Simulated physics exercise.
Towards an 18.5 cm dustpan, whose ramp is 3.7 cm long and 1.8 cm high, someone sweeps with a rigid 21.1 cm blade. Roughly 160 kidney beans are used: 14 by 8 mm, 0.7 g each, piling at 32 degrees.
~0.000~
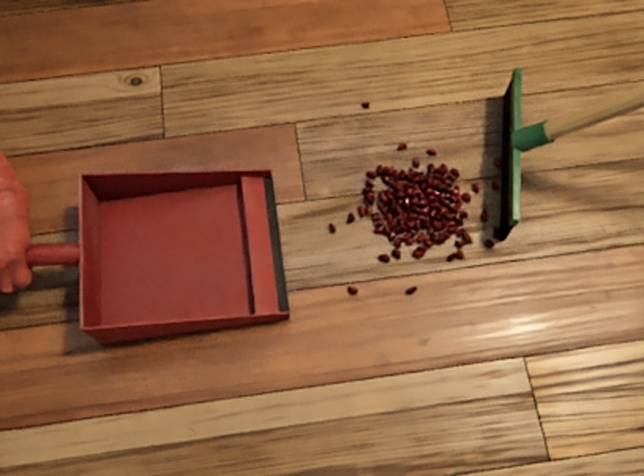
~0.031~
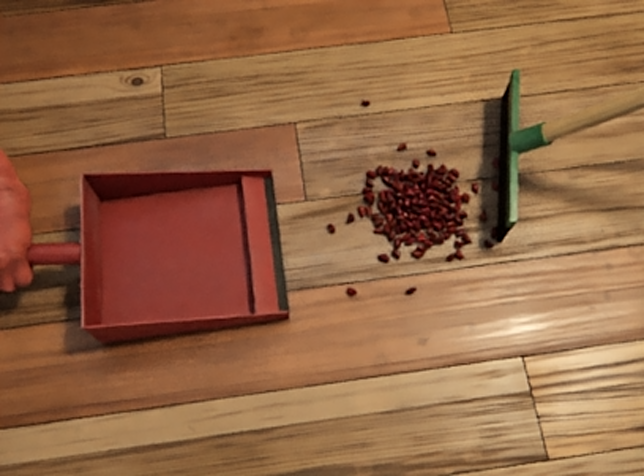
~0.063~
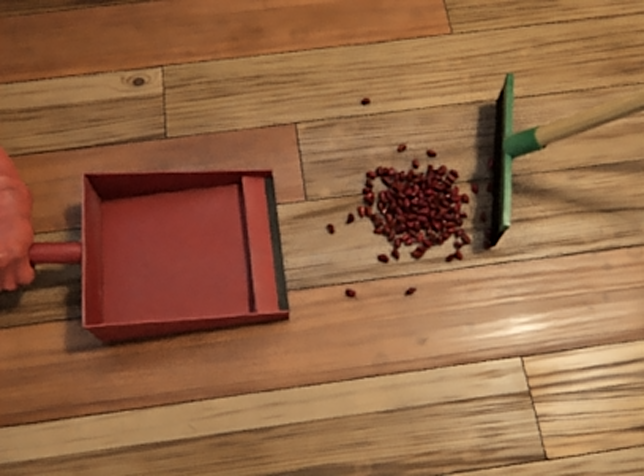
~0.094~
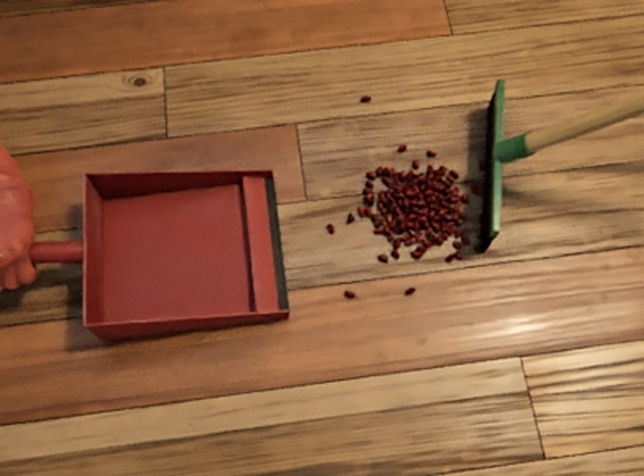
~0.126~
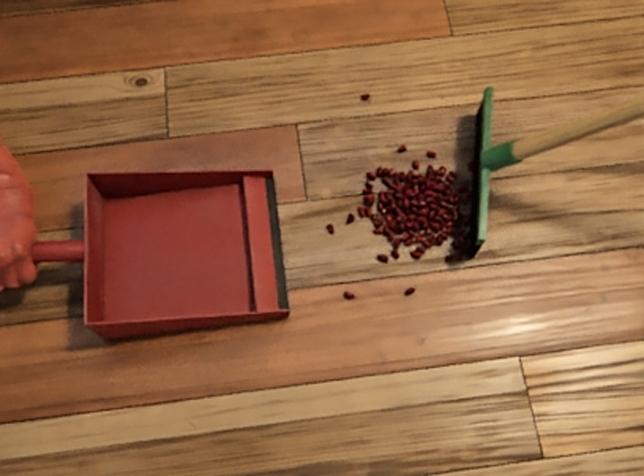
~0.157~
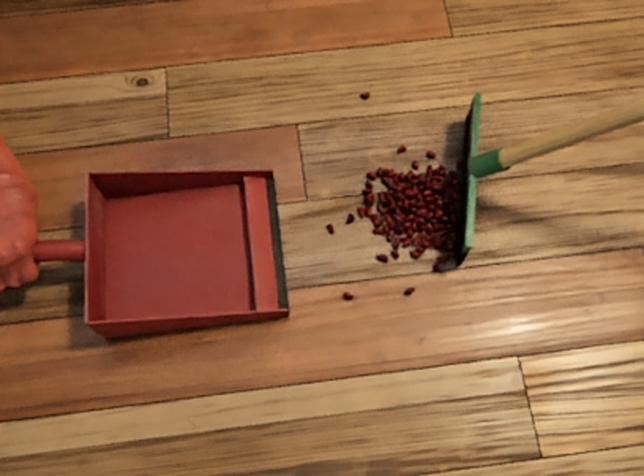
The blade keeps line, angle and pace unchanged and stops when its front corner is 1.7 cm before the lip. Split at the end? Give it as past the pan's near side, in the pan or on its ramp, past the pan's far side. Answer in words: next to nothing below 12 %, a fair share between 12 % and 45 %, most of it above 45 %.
Past the pan's near side - next to nothing; in the pan or on its ramp - next to nothing; past the pan's far side - a fair share.
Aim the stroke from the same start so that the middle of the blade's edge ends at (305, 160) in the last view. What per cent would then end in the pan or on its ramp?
About 15 per cent.
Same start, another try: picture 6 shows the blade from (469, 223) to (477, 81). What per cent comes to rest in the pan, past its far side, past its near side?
The pan gets 15, the far side 30 and the near side 0.
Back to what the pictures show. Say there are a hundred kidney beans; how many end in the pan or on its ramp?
Near 5 in every hundred.
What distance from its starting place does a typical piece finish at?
The figure is about 14 cm.
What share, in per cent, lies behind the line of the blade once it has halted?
My guess is close to 10 per cent.
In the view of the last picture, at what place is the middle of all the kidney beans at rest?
Look around (301, 225) in the last picture.
After 0.35 s, middle of the blade 14 cm from the lip; 0 % over the lip, far side 10 %, near side 0 %.
After 0.48 s, middle of the blade 7 cm from the lip; 0 % over the lip, far side 15 %, near side 5 %.
After 0.73 s, middle of the blade 4 cm from the lip; 5 % over the lip, far side 15 %, near side 5 %.
In the end, at 2.4 s, near side 5 %, pan 5 %, far side 15 %, in front of the lip or behind the blade 70 %.
